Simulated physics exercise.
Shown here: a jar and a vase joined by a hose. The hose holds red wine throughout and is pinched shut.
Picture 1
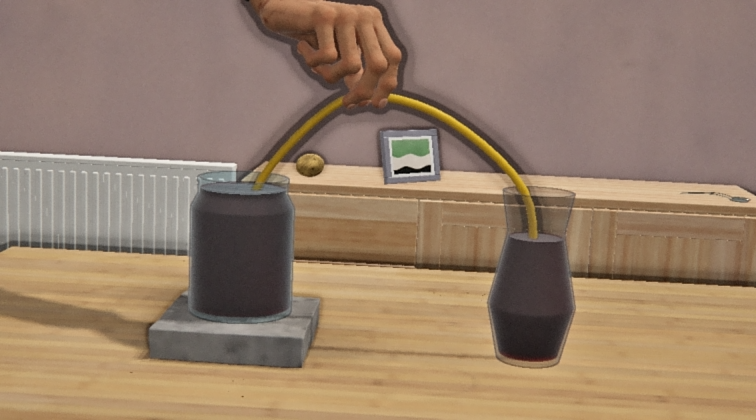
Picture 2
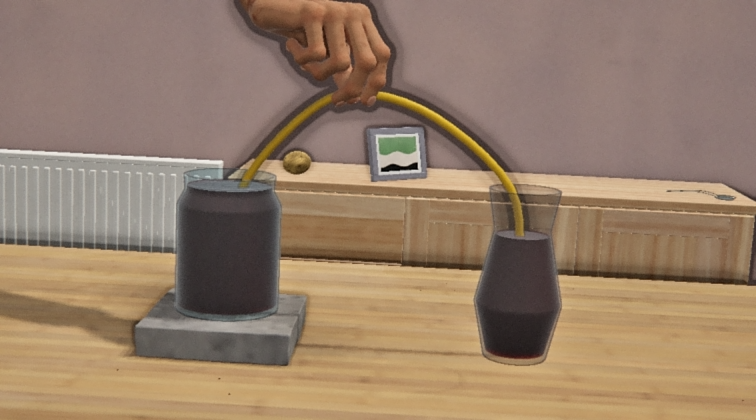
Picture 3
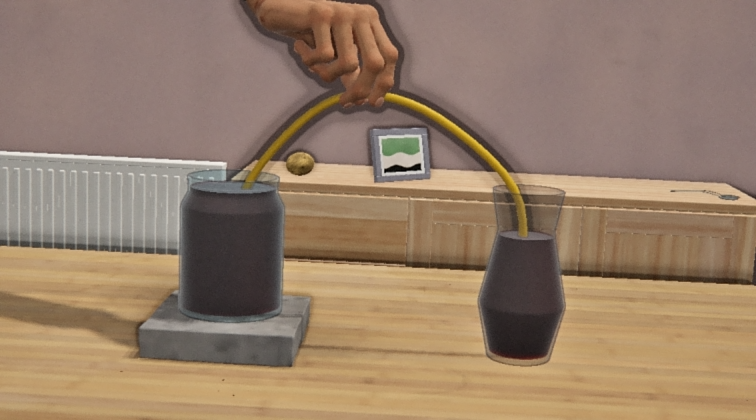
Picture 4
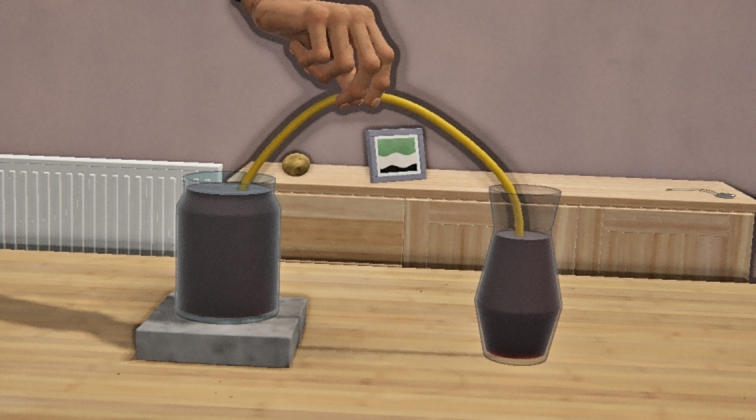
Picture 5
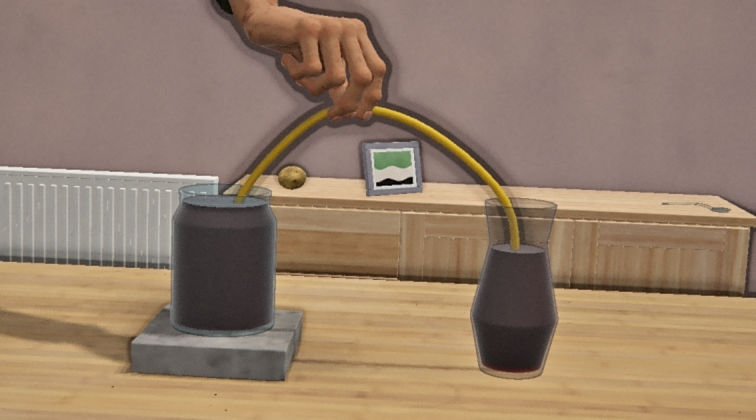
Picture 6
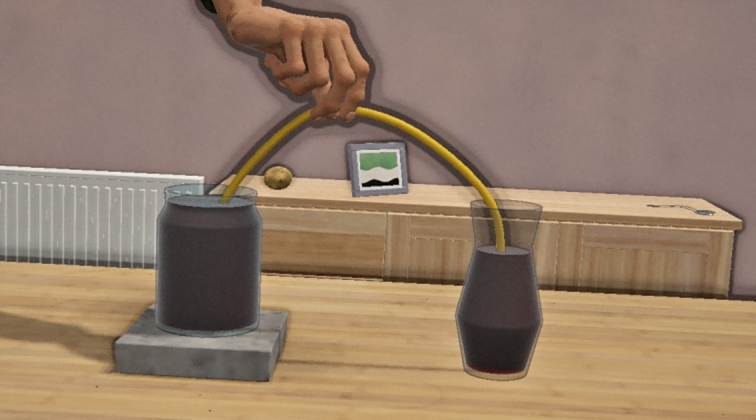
A hand keeps pinching a yellow hose arched between a nearly full jar on a grey block at left and a partly filled vase on the wooden tabletop at right. The view shifts slightly back and forth, then drifts, while both dark liquid levels show no visible change.
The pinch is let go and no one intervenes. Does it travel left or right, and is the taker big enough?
Flow goes rightward, and the filling side is big enough.
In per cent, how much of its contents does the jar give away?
5 per cent, roughly.
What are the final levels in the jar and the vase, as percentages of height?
Approximate levels: 85 per cent followed by 85 per cent.
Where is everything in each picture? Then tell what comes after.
The hose is pinched; jar (243, 241) nearly full, up on the brick; vase (534, 273) about three quarters full, on the top itself, in the first picture.
Nothing flows; jar nearly full, surface at (230, 186); vase about three quarters full, surface at (523, 236), in the second picture.
Fingers on the hose; jar (233, 240) nearly full; vase (524, 271) about three quarters full, in the third picture.
Still shut; jar nearly full, surface at (230, 189); vase about three quarters full, surface at (523, 236), in the fourth picture.
The hose is pinched; jar (225, 254) nearly full, up on the brick; vase (516, 285) about three quarters full, on the top itself, in the fifth picture.
Nothing flows; jar nearly full, surface at (211, 202); vase about three quarters full, surface at (504, 251), in the sixth picture.
Soon after, the jar is nearly full; the vase is about three quarters full.
In the end, the jar is about three quarters full; the vase is nearly full; the two surfaces are level.
